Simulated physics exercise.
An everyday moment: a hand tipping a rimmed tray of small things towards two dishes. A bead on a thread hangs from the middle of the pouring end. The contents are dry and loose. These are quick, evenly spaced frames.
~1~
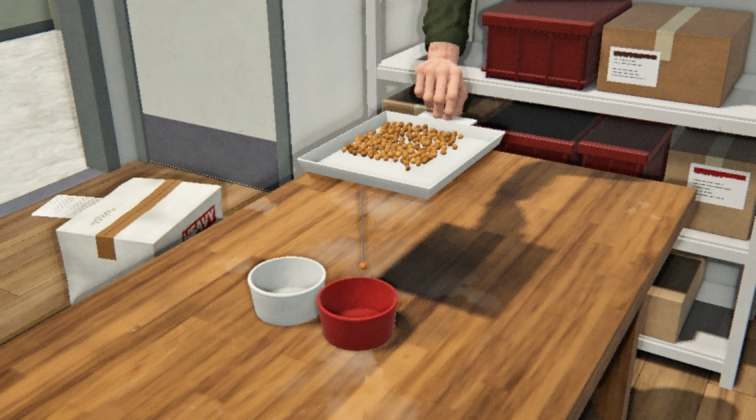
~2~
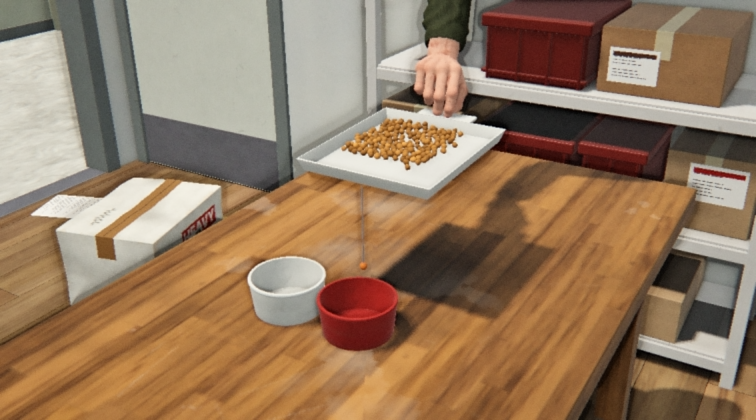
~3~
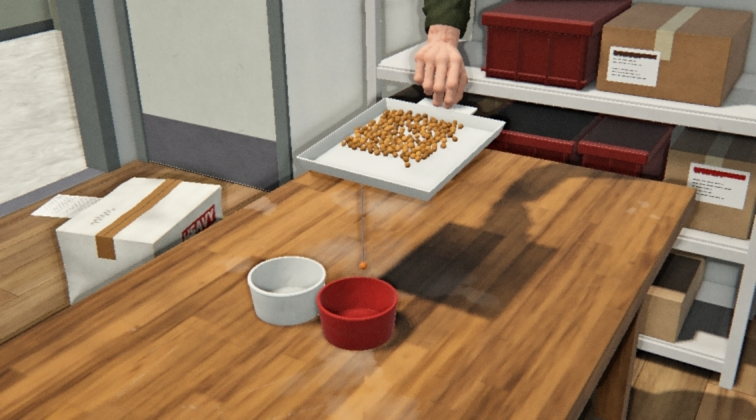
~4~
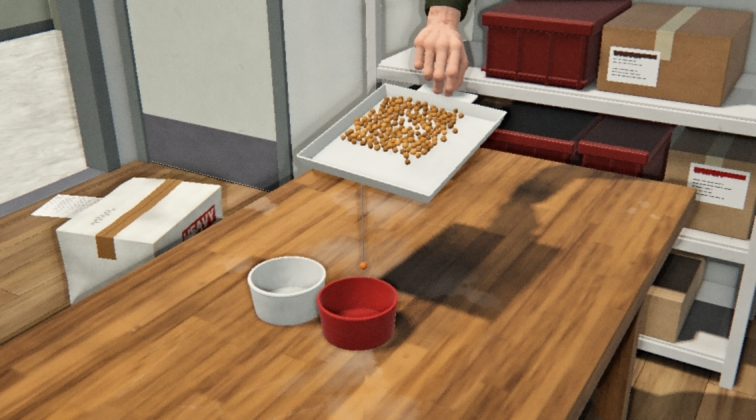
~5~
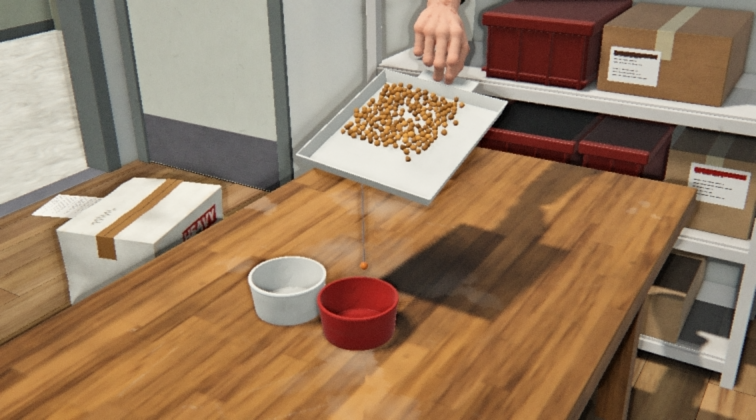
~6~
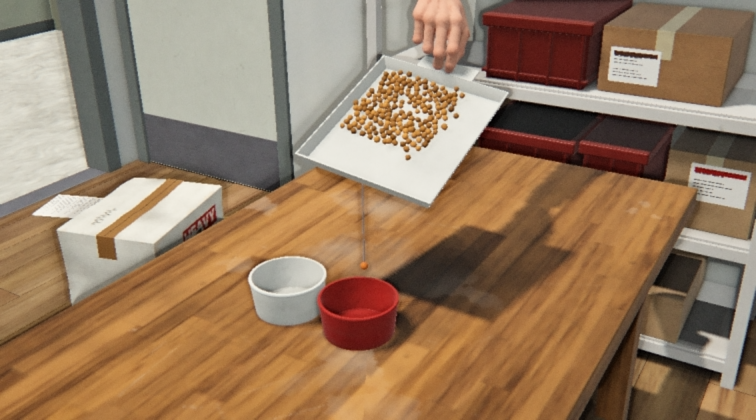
The clip opens on a hand holding a white rimmed tray of roasted chickpeas above a wooden table, with a small bead hanging over a white dish and a red dish. The hand raises the far side, and the tray tilts gradually more steeply towards the viewer, its right front corner lowest.
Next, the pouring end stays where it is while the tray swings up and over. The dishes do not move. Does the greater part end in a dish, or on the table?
In the dishes lies under half of it.
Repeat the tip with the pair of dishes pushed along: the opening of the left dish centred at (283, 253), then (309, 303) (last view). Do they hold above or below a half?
In turn: Below a half; not half.
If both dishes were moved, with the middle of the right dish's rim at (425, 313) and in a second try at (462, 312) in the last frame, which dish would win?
One: Right. Two: The left-hand dish.
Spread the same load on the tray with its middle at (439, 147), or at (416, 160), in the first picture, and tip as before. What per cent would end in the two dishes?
Near 20 % and 30 %.
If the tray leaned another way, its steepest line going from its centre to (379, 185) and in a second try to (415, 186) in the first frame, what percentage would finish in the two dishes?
The first gives 50 %, the second 10 %.
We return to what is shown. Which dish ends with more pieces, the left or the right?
Fuller: The dish on the right.
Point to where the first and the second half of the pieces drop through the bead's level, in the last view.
Early half (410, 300), late half (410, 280).
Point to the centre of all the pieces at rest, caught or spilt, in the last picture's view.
Near (409, 341).
Shortly afterwards, tray tipped steeply; the bulk on the tray; near a quarter in the air.
Next, tray tipped past a quarter turn; only a few on the tray; near a quarter in the right dish; near half outside both; a little in the air.
Some moments later, tray tipped past a quarter turn; near a third in the right dish; near two thirds outside both.
In the end, tray tipped past a quarter turn; near a third in the right dish; none at all in the left dish; near two thirds outside both.
